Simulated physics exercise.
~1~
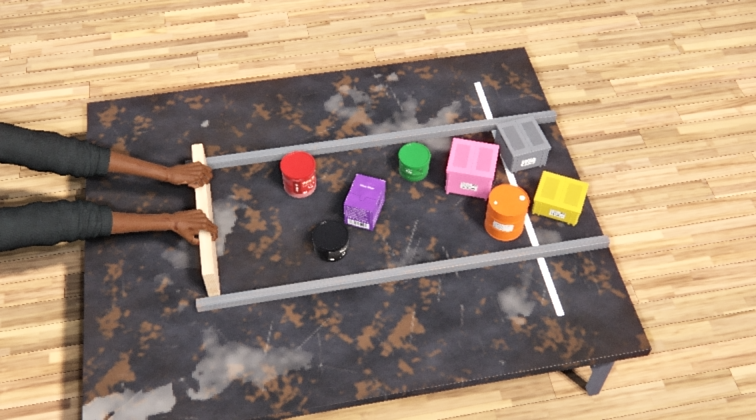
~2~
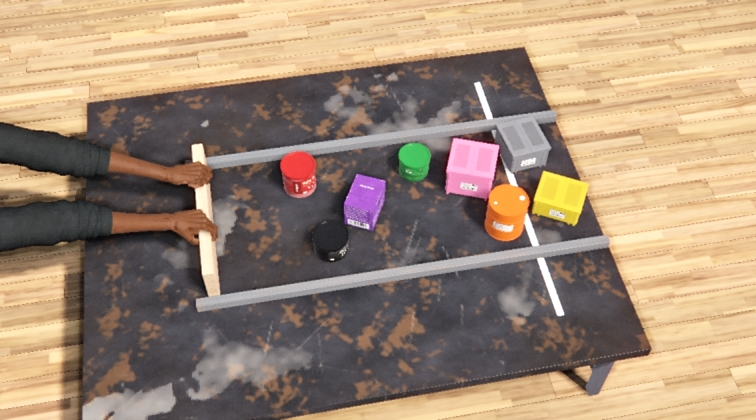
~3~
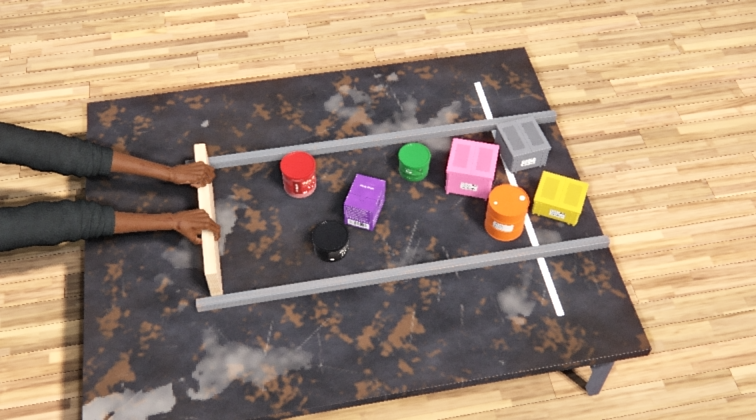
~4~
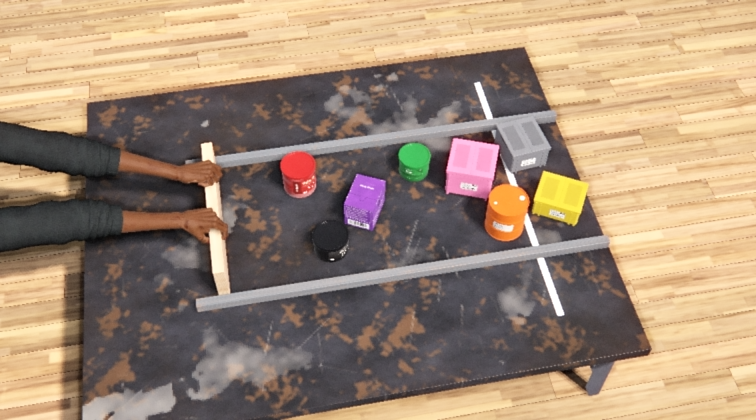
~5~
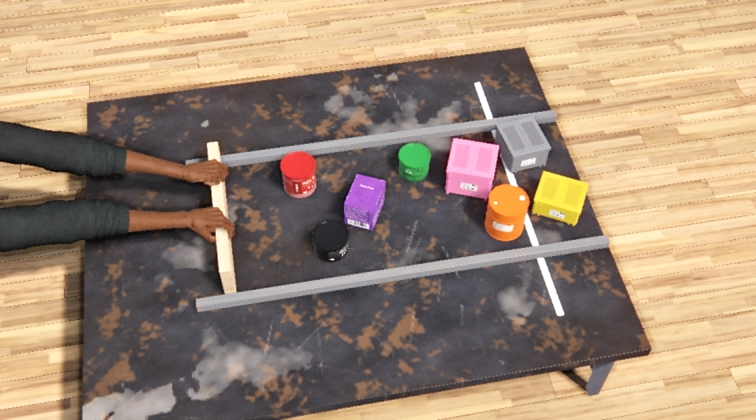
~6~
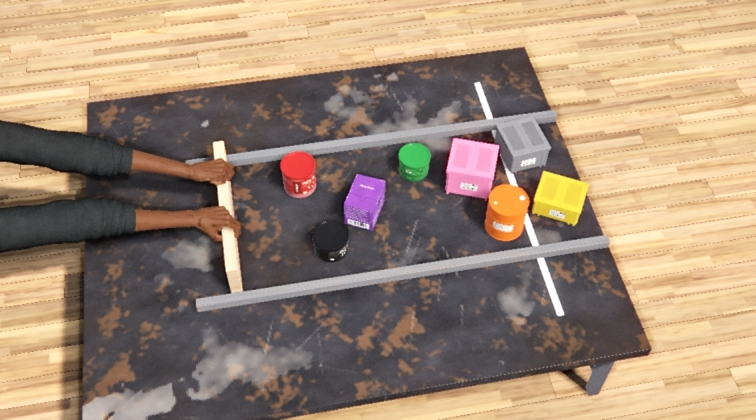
On a dark stained tabletop, two hands sliding a wooden plank slightly right between grey rails, the colourful containers ahead staying still.
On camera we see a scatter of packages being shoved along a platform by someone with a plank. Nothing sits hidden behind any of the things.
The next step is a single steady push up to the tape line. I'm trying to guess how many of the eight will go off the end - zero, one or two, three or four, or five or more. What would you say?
After that push, what drops off the edge is fewer than three, not none.
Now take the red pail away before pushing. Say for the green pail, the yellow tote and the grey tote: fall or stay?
Green pail stays put; yellow tote drops; grey tote drops.
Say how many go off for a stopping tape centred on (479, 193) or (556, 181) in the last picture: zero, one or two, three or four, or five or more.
Result, first to last: Not one, more than four.
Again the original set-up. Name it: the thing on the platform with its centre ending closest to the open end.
That would be the pink tote.
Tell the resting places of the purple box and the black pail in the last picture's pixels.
Positions - first (529, 173), then (545, 214).
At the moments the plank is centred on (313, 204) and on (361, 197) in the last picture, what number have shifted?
2 and 3.
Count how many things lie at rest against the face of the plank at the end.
Well, it touches 3.
Soon after, none off yet; yellow tote at rest near (560, 199); grey tote at rest near (521, 145); orange canister at rest near (506, 213).
In the end, the number that fall off is one or two; gone, grey tote and yellow tote.
